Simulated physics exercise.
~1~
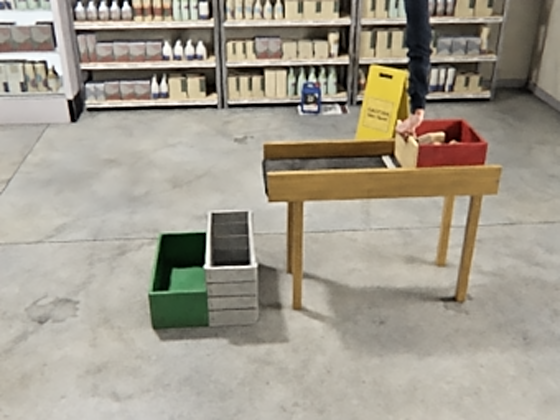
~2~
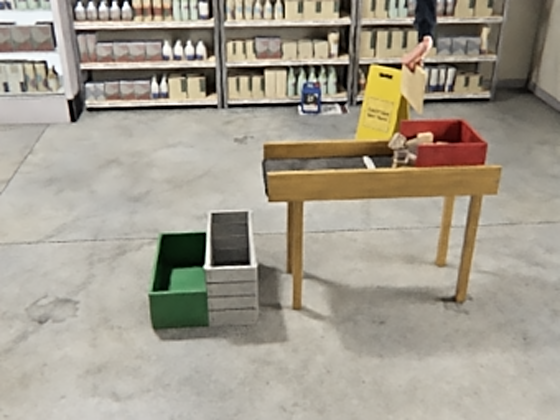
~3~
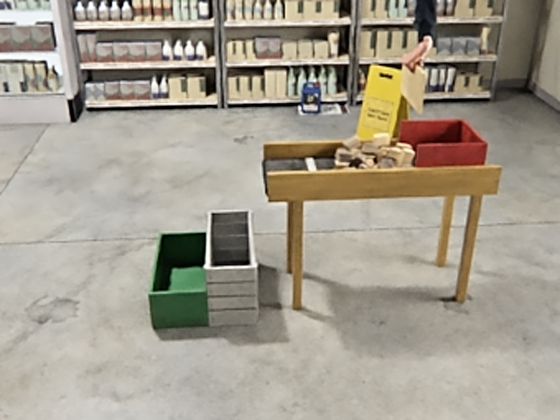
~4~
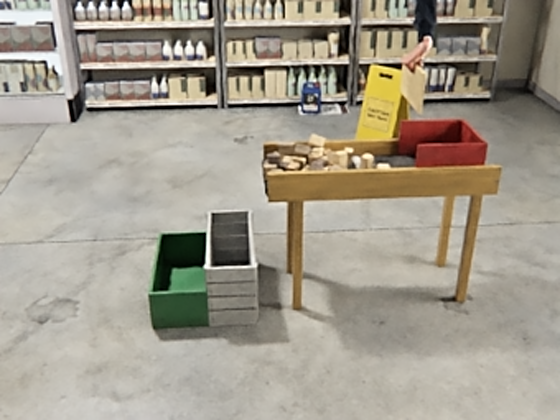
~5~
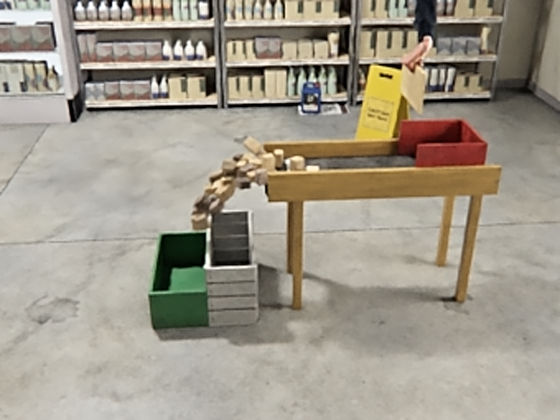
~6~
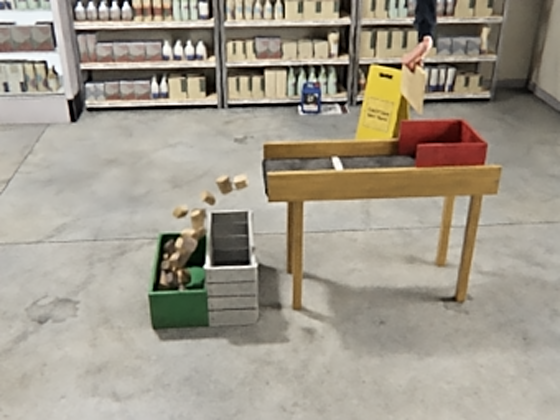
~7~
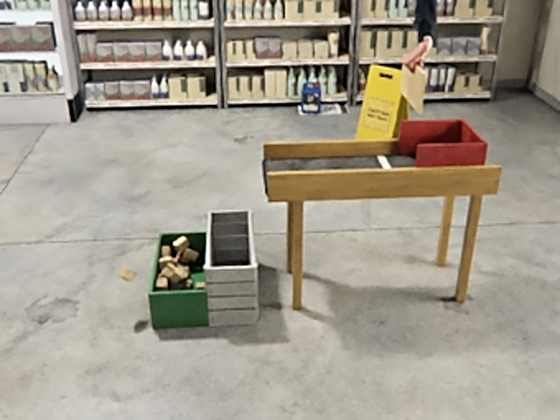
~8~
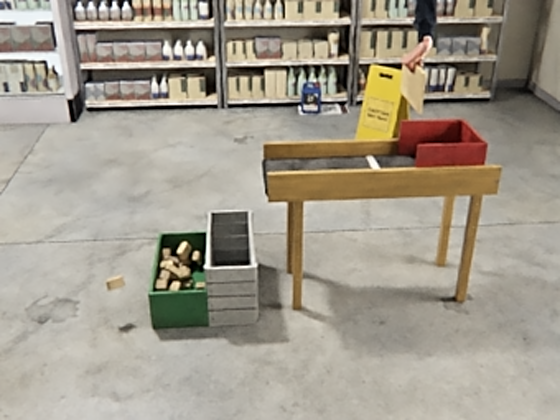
On a concrete floor in front of stocked store shelves, a hand lifted a gate and wooden blocks rode a belt leftward from a red pen, spilled over a white box, and landed in a green tote, except one that ended up on the floor beyond.
